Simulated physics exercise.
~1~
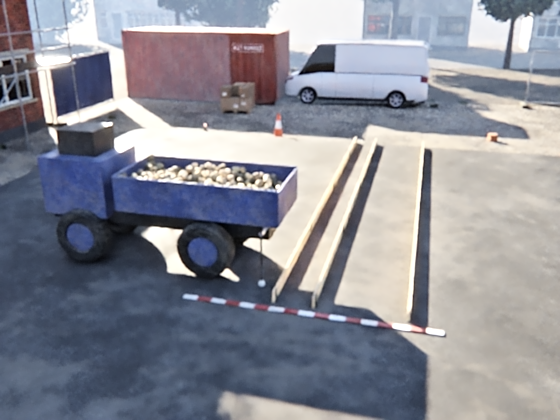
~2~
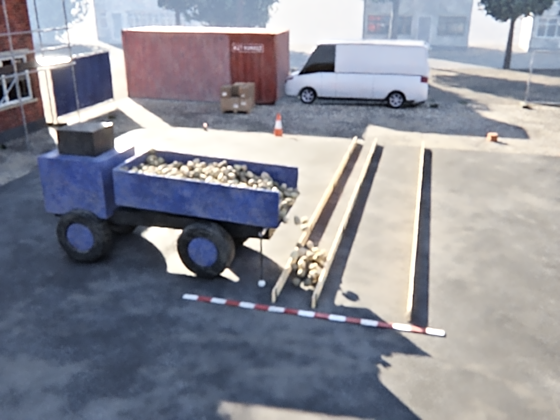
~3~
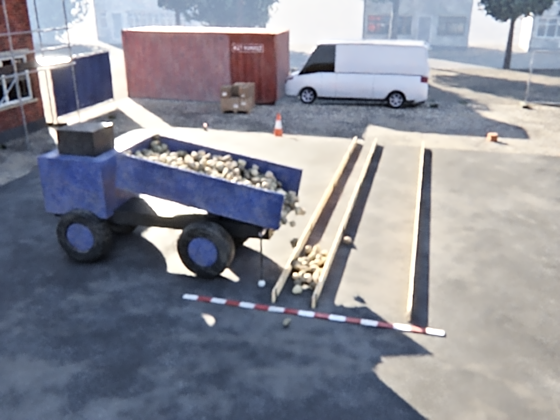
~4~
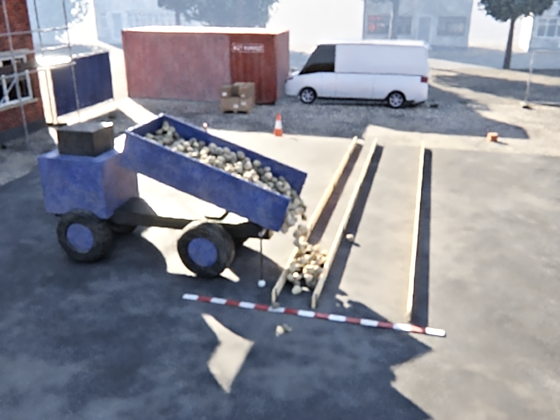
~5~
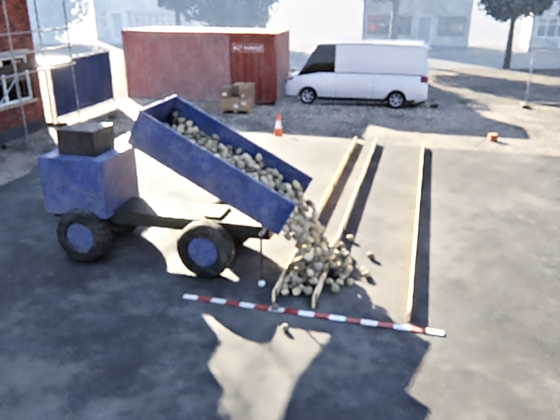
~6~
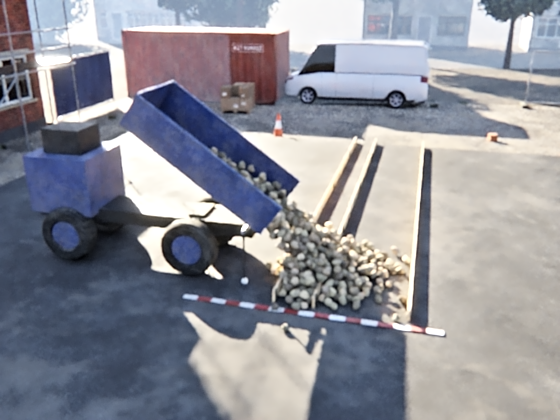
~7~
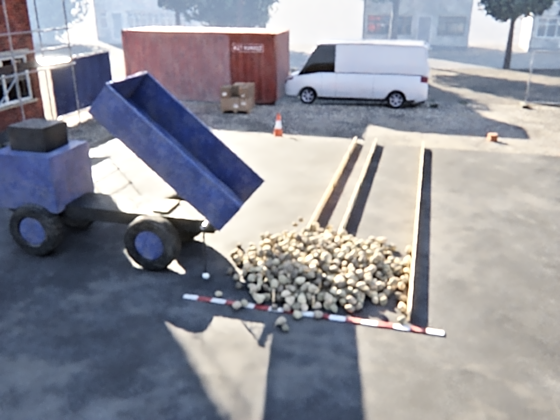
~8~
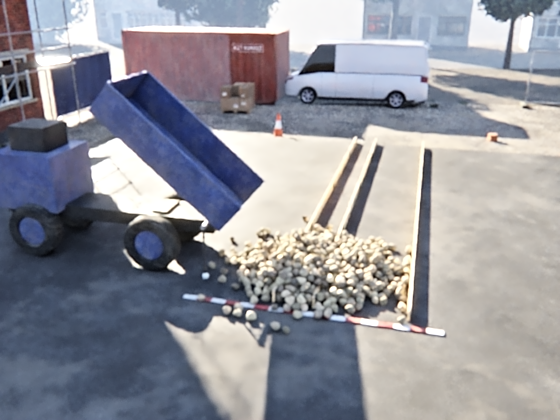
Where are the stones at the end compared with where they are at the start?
At the start the stones are loaded in the body of the blue tipper. At the end they lie lower and further right, in a heap on the ground around the near ends of the planks.
